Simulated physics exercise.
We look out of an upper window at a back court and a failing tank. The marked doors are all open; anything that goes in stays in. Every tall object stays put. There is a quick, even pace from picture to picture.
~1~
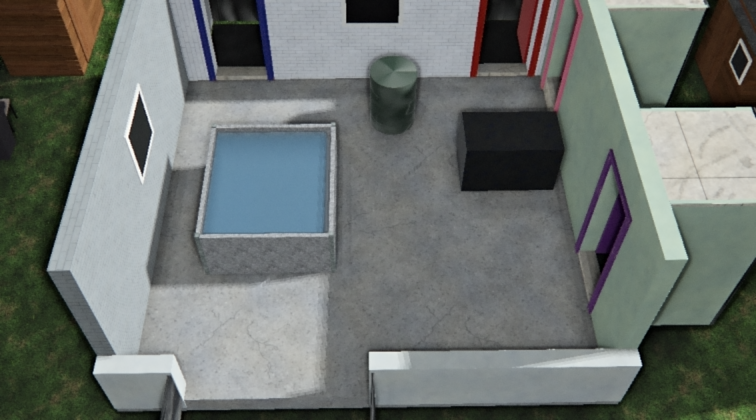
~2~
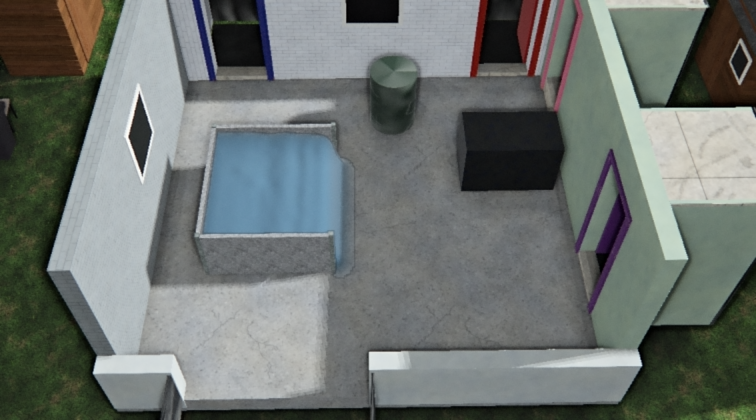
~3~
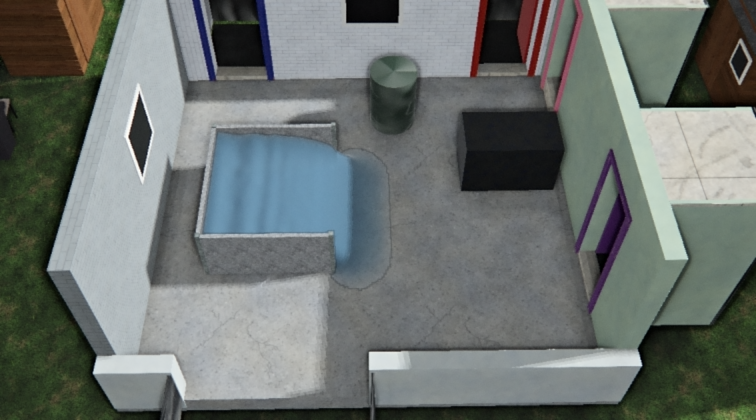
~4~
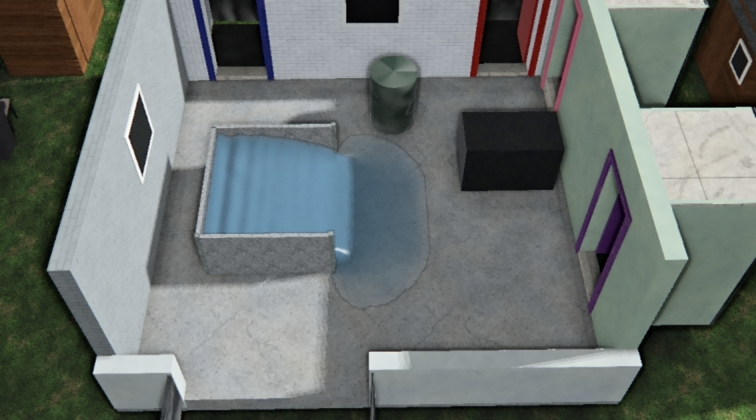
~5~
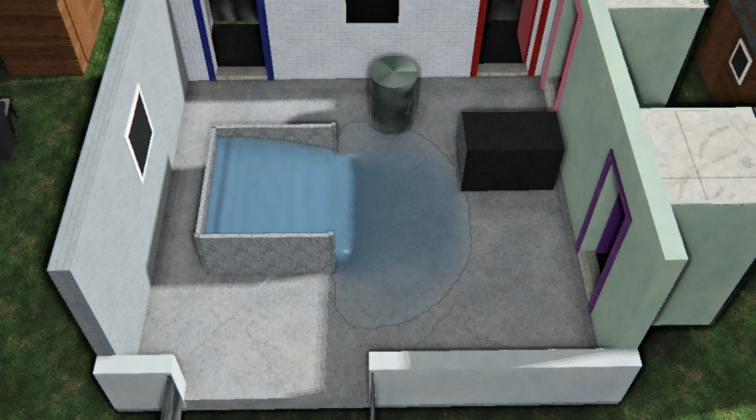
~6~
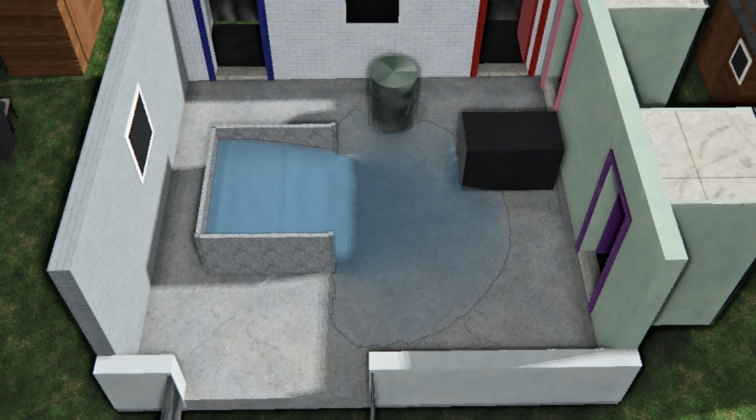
In the video, still blue water sits in an open tank in a walled court, then pours out through its right side and spreads across the grey paving in a widening rounded sheet, passing around a green barrel and black box.
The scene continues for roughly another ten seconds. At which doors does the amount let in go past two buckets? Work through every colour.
My prediction: The pink door holds up fine I think; the blue door holds up fine I think; the purple door gets overrun I think; the red door gets overrun I think.
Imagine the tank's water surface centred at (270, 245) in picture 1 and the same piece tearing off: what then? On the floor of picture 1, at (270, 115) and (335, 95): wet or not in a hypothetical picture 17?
Spared, spared.
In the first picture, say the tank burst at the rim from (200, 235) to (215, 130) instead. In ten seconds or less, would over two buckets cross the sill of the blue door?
The blue door exceeds the limit.
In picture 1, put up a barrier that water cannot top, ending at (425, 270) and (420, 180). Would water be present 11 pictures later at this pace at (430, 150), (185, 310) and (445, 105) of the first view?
Taking the points in turn, they are inundated, high and dry and inundated.
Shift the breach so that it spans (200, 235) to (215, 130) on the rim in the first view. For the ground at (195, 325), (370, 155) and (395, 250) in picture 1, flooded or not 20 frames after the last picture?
Taken in turn they're swamped, swamped and unwetted.
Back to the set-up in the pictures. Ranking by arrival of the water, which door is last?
It's the blue-painted one.
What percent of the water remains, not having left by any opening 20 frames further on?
That works out to about 88 per cent.
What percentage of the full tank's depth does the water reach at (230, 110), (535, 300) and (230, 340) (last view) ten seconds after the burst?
12, 6, 10 %.
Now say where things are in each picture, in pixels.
In the first picture, still water in the open tank at (270, 181).
In the second picture, water pours out at (332, 204) and has run to (337, 275).
In the third picture, water pours out at (332, 205) and has run to (366, 282).
In the fourth picture, the front is at (387, 296), out from the gap at (332, 206).
In the fifth picture, water pours out at (332, 207) and has run to (434, 299).
In the sixth picture, the front is at (504, 249), out from the gap at (332, 207).
A moment on, water covers 45 % of the floor; the pink door wet at the sill, nothing in, the blue door not reached, the purple door under two buckets in, the red door not reached.
Next, water covers 55 % of the floor; the pink door wet at the sill, nothing in, the blue door not reached, the purple door far over two buckets in, the red door under two buckets in.
Then, water covers 60 % of the floor; the pink door wet at the sill, nothing in, the blue door not reached, the purple door far over two buckets in, the red door far over two buckets in.
Later, water covers 90 % of the floor; the pink door wet at the sill, nothing in, the blue door wet at the sill, nothing in, the purple door far over two buckets in, the red door far over two buckets in.
In the end, water covers 95 % of the floor; the pink door wet at the sill, nothing in, the blue door wet at the sill, nothing in, the purple door far over two buckets in, the red door far over two buckets in.
